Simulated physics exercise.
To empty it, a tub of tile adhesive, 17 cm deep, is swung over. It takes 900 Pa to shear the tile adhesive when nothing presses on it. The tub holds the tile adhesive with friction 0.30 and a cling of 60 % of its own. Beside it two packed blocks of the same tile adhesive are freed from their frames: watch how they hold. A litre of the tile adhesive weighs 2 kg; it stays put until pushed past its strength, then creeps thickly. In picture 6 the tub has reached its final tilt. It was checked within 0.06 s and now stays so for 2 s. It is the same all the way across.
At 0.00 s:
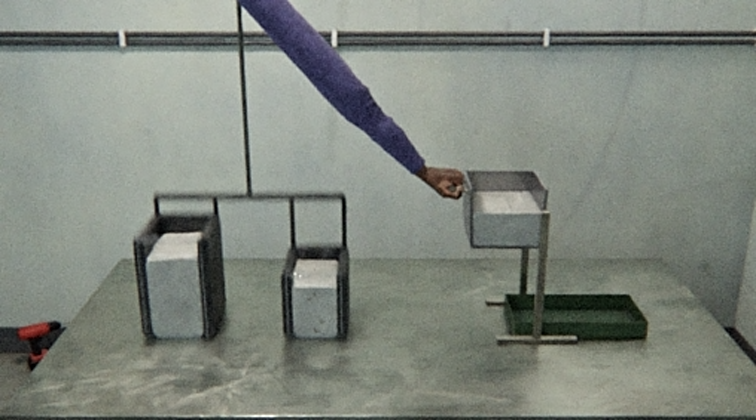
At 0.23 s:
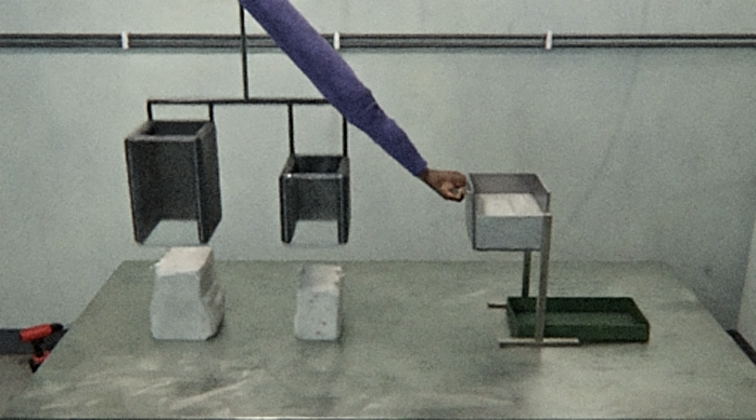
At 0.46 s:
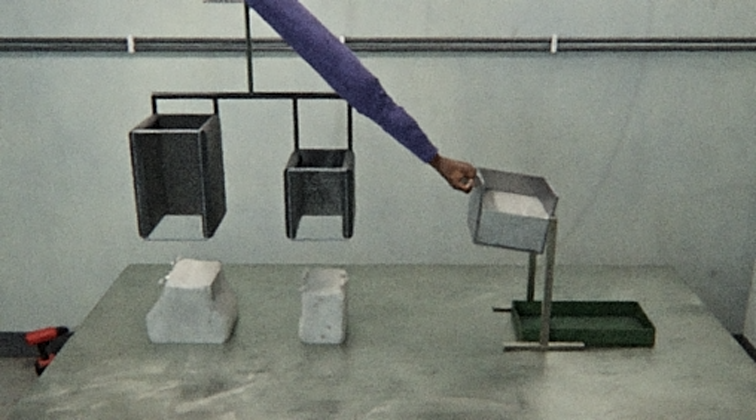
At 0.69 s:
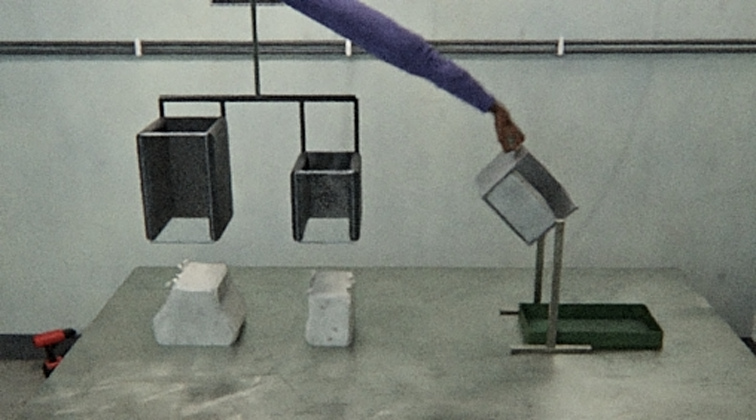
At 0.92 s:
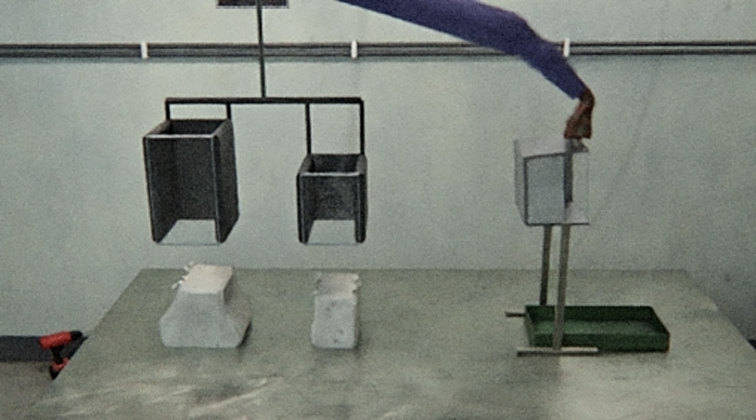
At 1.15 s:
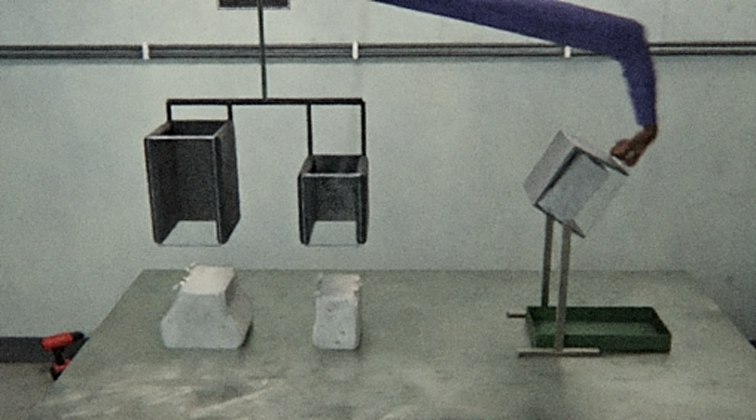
Two dark molds lift off pale blocks, the left block slumps, and a hand rotates a tub.
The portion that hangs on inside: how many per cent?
It comes to some 0 %.
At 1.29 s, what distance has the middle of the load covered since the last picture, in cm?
About 10 cm.
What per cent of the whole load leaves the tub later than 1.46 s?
Some 0 per cent.
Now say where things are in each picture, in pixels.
In the first picture, handle-side rim at (473, 191), tilt 0 degrees; top of the tile adhesive at (536, 213); blocks stand 27 cm, 17 cm (left to right).
In the second picture, handle-side rim at (475, 193), tilt 0 degrees; top of the tile adhesive at (538, 215); blocks stand 24 cm, 17 cm (left to right).
In the third picture, handle-side rim at (485, 186), tilt 9 degrees; top of the tile adhesive at (486, 209); blocks stand 20 cm, 17 cm (left to right).
In the fourth picture, handle-side rim at (529, 156), tilt 46 degrees; top of the tile adhesive at (512, 175); blocks stand 20 cm, 17 cm (left to right).
In the fifth picture, handle-side rim at (588, 153), tilt 86 degrees; top of the tile adhesive at (561, 157); blocks stand 20 cm, 17 cm (left to right).
In the sixth picture, handle-side rim at (627, 177), tilt 121 degrees; top of the tile adhesive at (585, 156); blocks stand 20 cm, 17 cm (left to right).
After 1.29 s, the tub is at 121 degrees and holds 62 %.
After 1.46 s, the tub is at 121 degrees and holds 0 %.
After 1.63 s, the tub is at 121 degrees and holds 0 %.
After 1.80 s, the tub is at 121 degrees and holds 0 %.
After 3.15 s, at the end, the tub is at 121 degrees and holds 0 %.
